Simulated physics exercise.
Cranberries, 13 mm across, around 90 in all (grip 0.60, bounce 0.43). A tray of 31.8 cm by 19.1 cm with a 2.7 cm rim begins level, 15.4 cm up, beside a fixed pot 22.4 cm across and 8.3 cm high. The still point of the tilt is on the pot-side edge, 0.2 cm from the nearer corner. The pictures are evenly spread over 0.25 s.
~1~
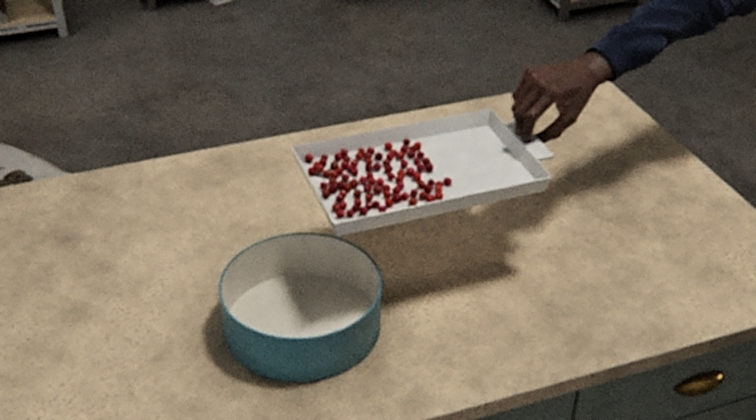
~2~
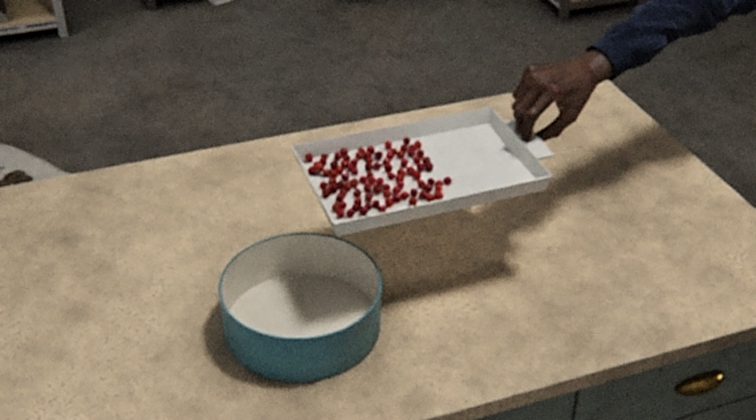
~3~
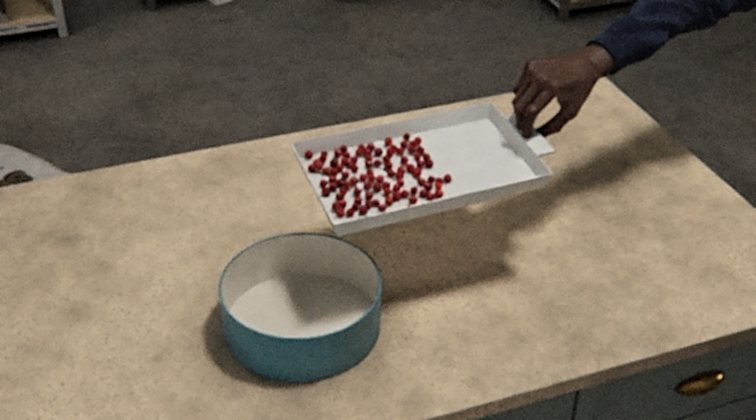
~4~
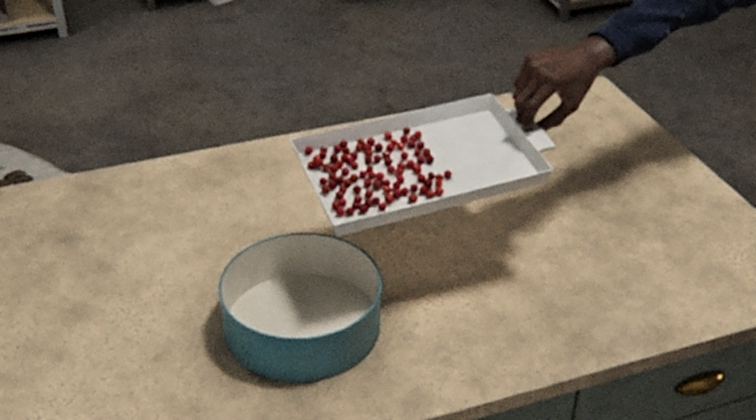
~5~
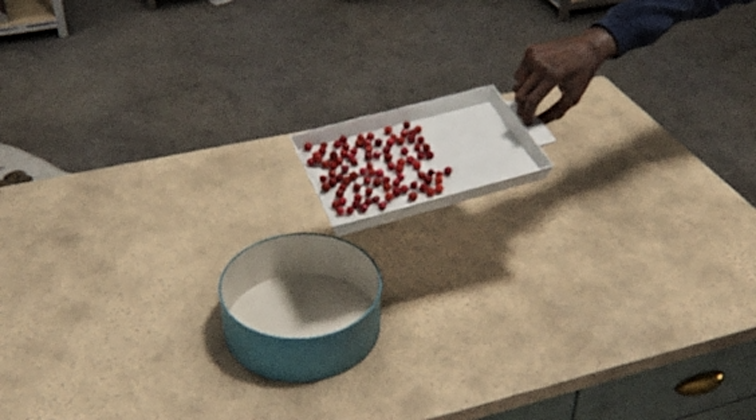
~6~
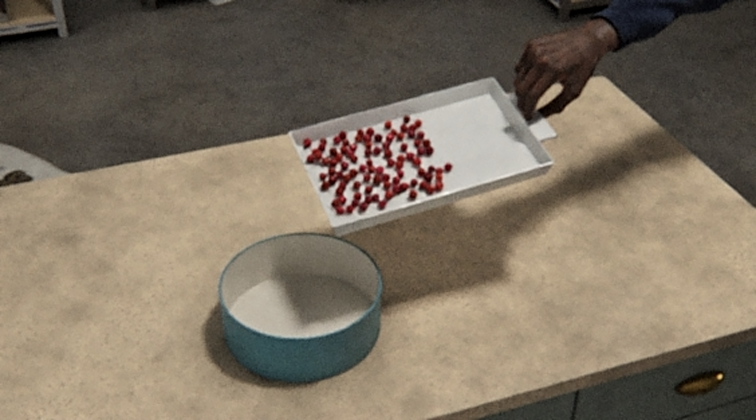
A beige speckled countertop above dark drawers, with a grey floor behind, is seen from above at an angle by a still camera. A teal pot with a pale inside sits left of centre, and a dark-sleeved hand at upper right grips a white tray of small red pieces. The tray starts level, then its hand-side end slowly rises slightly, while the pieces stay clustered at the left.
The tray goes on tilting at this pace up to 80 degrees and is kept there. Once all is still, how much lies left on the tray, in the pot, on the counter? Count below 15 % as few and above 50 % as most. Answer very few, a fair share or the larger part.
Tray: The larger part, pot: Very few, counter: Very few.
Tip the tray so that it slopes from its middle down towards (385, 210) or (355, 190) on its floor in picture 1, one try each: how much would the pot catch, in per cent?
Some 0 and 0 per cent.
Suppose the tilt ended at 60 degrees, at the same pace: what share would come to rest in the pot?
It would be near 0 per cent.
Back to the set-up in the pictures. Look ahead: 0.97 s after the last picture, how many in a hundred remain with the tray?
Some 100 per cent of the load.
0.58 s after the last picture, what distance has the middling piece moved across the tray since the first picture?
About 5 cm.
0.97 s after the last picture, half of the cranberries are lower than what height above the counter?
Roughly 24 cm.
Then, 0.58 s after the last picture, tilt 43 degrees; the tray holds 100 %, the pot 0 %.
Then, 0.97 s after the last picture, tilt 65 degrees; the tray holds 100 %, the pot 0 %.
Then, 1.44 s after the last picture, tilt 80 degrees; the tray holds 100 %, the pot 0 %.
In the end, tray 100 %, pot 0 %, counter 0 %.
